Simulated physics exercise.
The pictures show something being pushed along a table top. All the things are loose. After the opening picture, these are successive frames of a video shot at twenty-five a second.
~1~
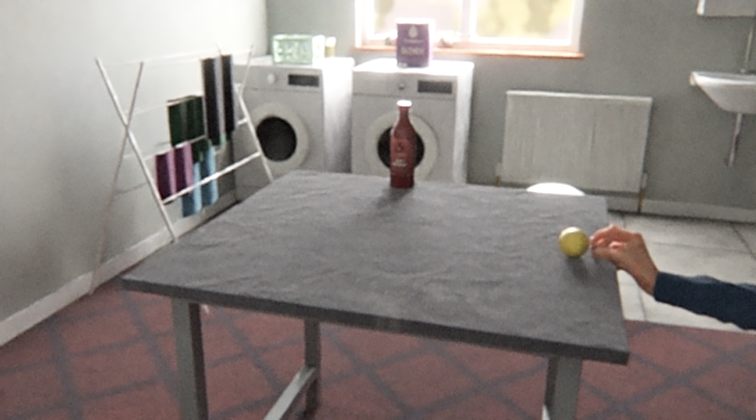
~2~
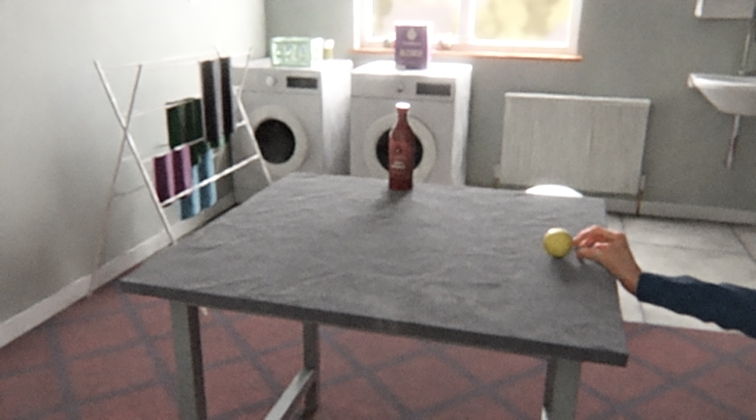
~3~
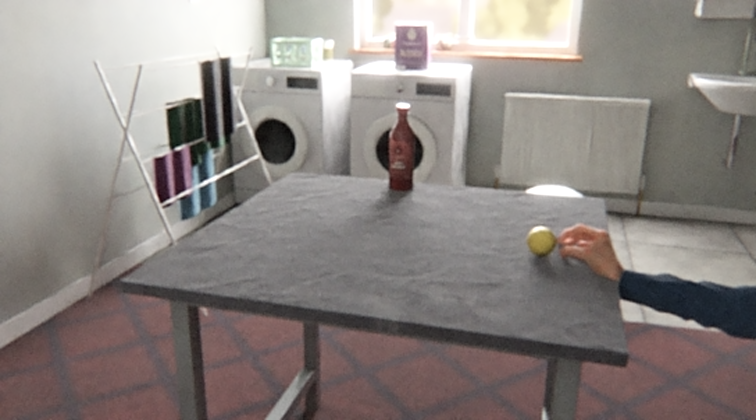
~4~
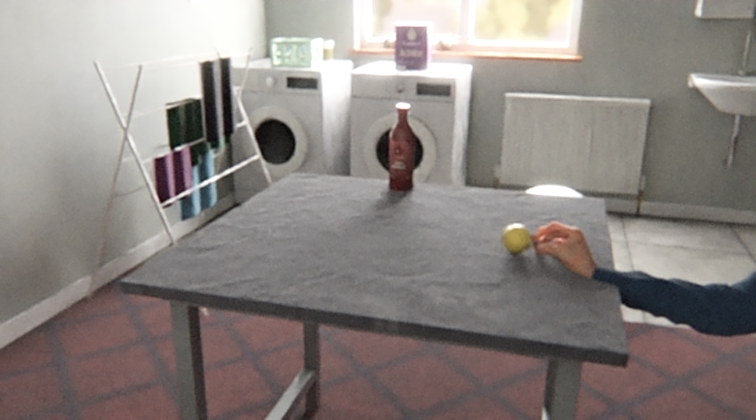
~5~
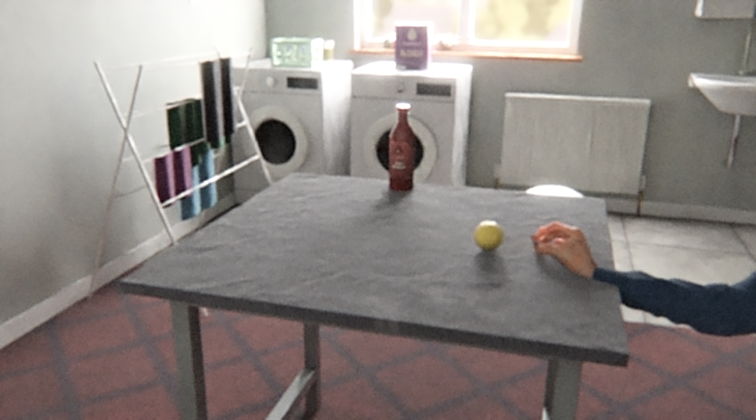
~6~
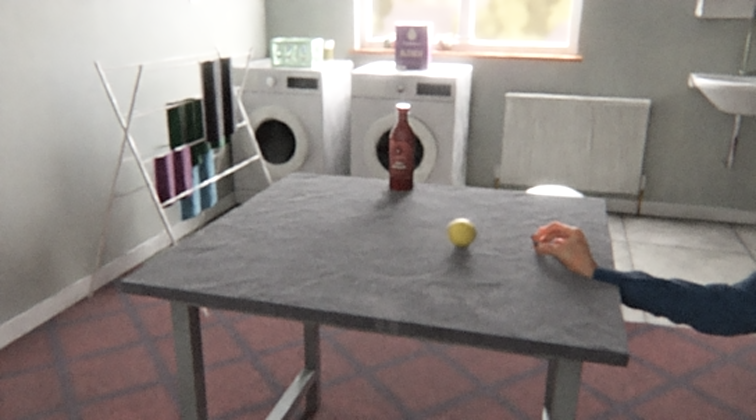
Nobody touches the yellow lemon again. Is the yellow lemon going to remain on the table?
The yellow lemon goes over the edge.
Then, 0.30 s later than the last frame, yellow lemon moved well along near (282, 214).
Then, 0.70 s later than the last frame, yellow lemon now off the table.
When it is over, off the table, yellow lemon.
